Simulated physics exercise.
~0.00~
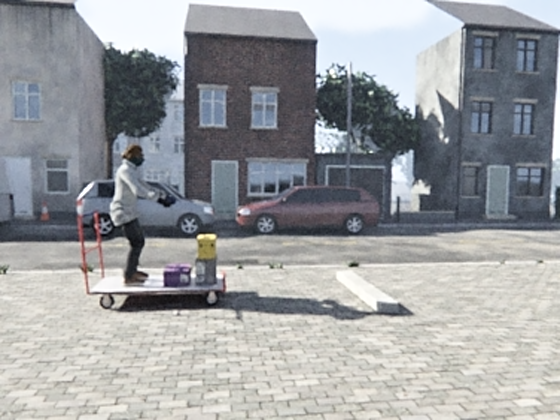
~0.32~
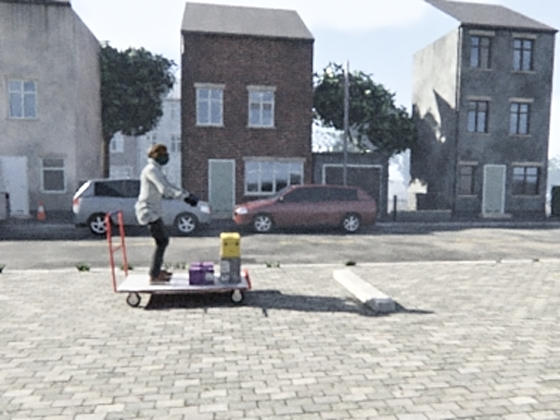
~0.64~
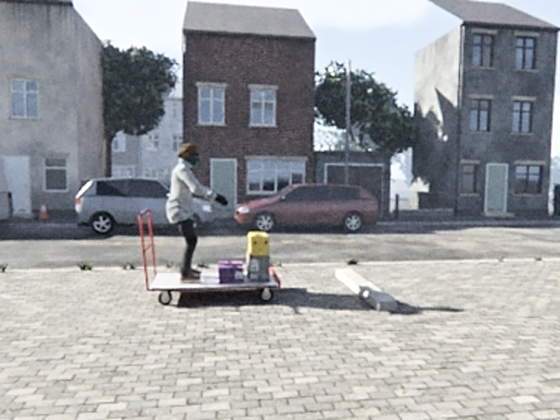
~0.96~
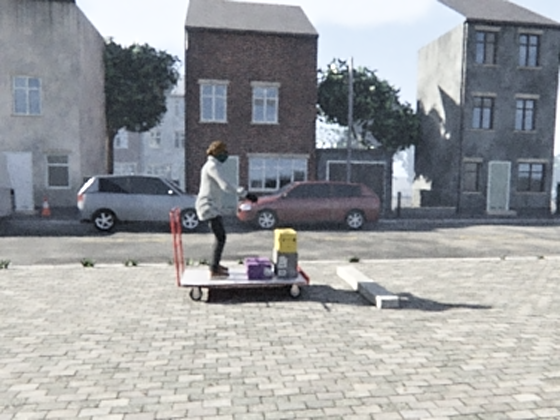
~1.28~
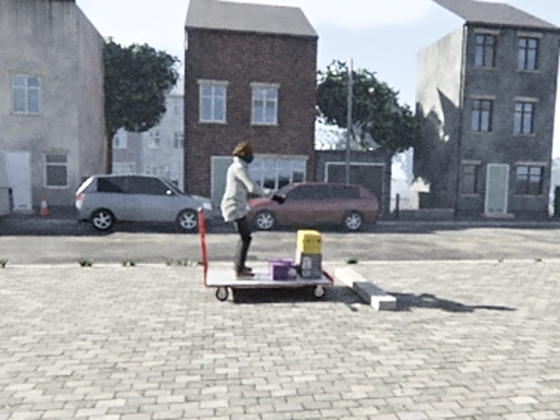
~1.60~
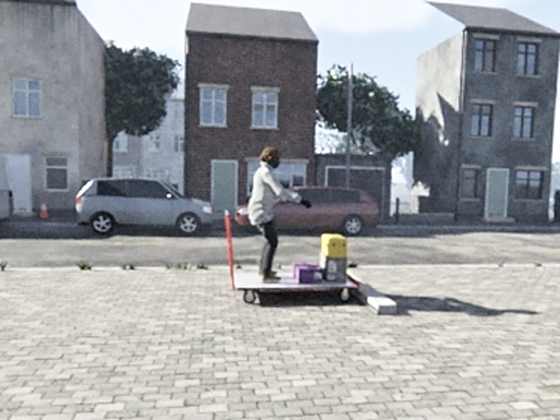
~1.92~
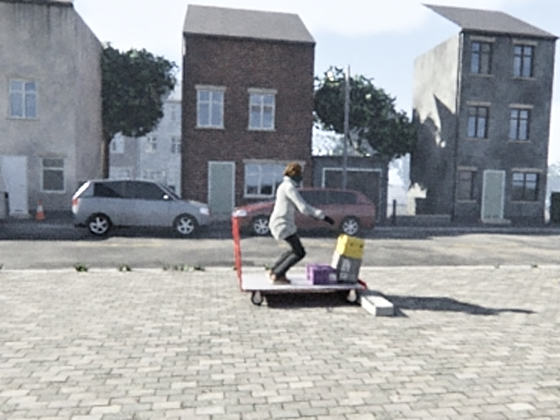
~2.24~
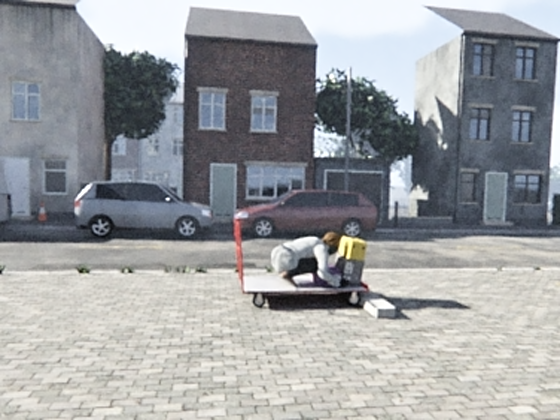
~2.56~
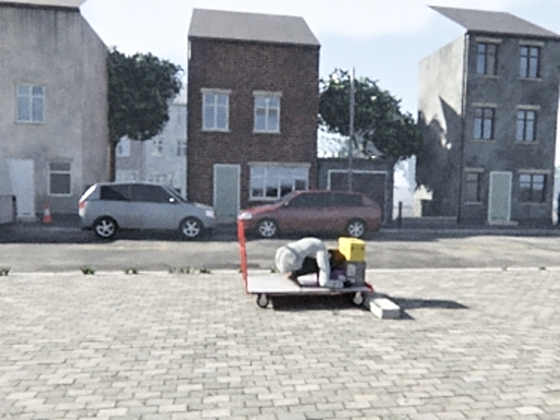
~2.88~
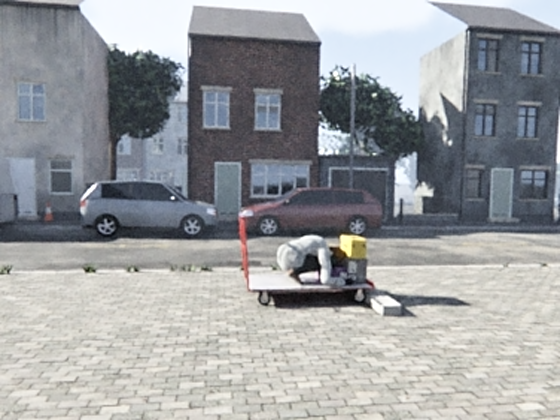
The footage shows a person standing on a goods trolley rolling right along paving until it stops against a kerb; the yellow toolbox and grey parcel tip forward then settle back, while the person drops into a crouch behind them, and everything stays on the deck.
